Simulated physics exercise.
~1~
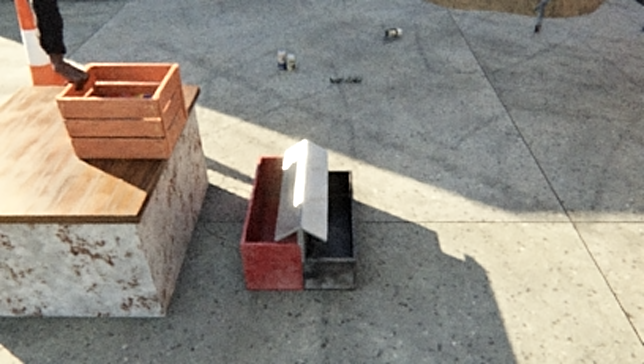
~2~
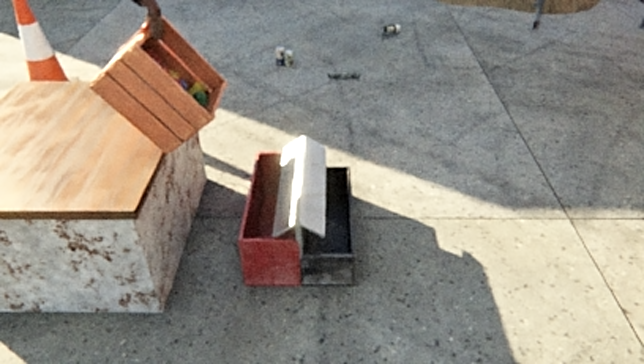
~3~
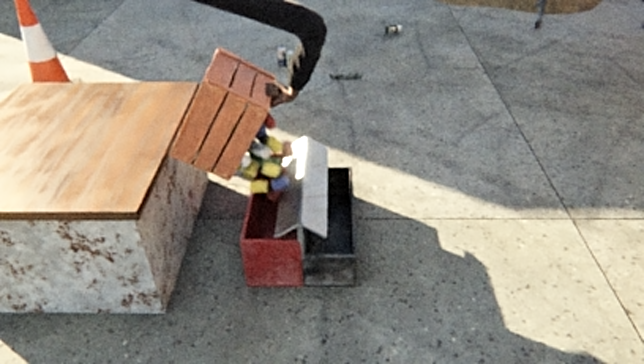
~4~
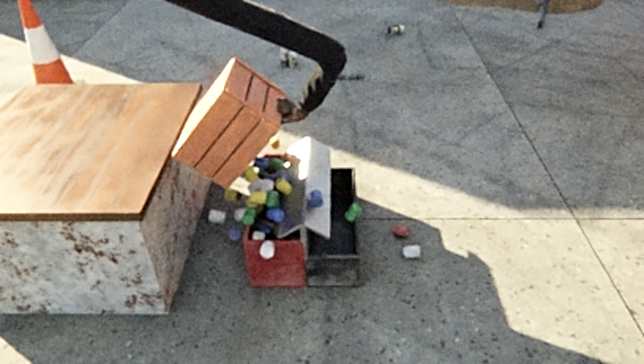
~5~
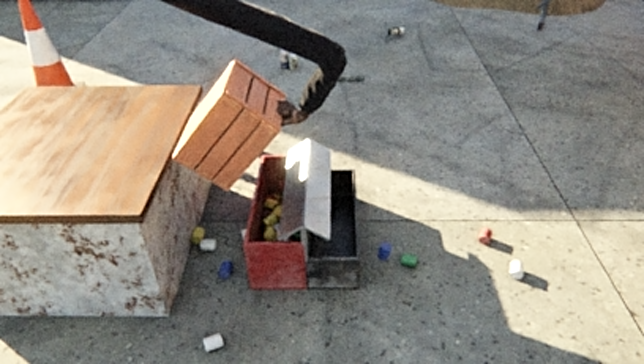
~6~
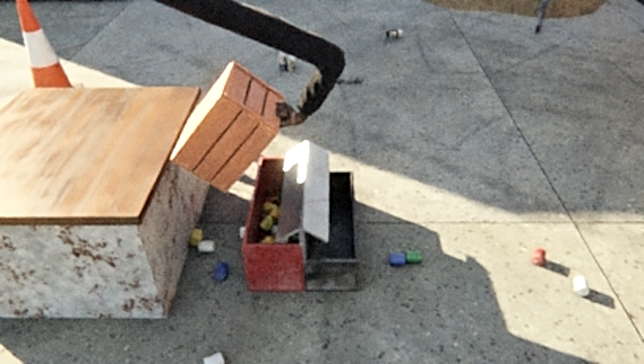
An orange slatted box at the edge of a wooden-topped bench is lifted and tipped to the right by a dark, jointed arm. As it turns well past its side, small colourful jars slide out and drop towards a red tote, which stands beside a black trough with a pale ridge between them. The jars tumble in a heap, and some bounce off the ridge and scatter over the concrete. The box then stays tilted in the arm's hold. Most jars settle in the red tote, while a few lie on the ground to either side, a red one and a white one having rolled off to the right.
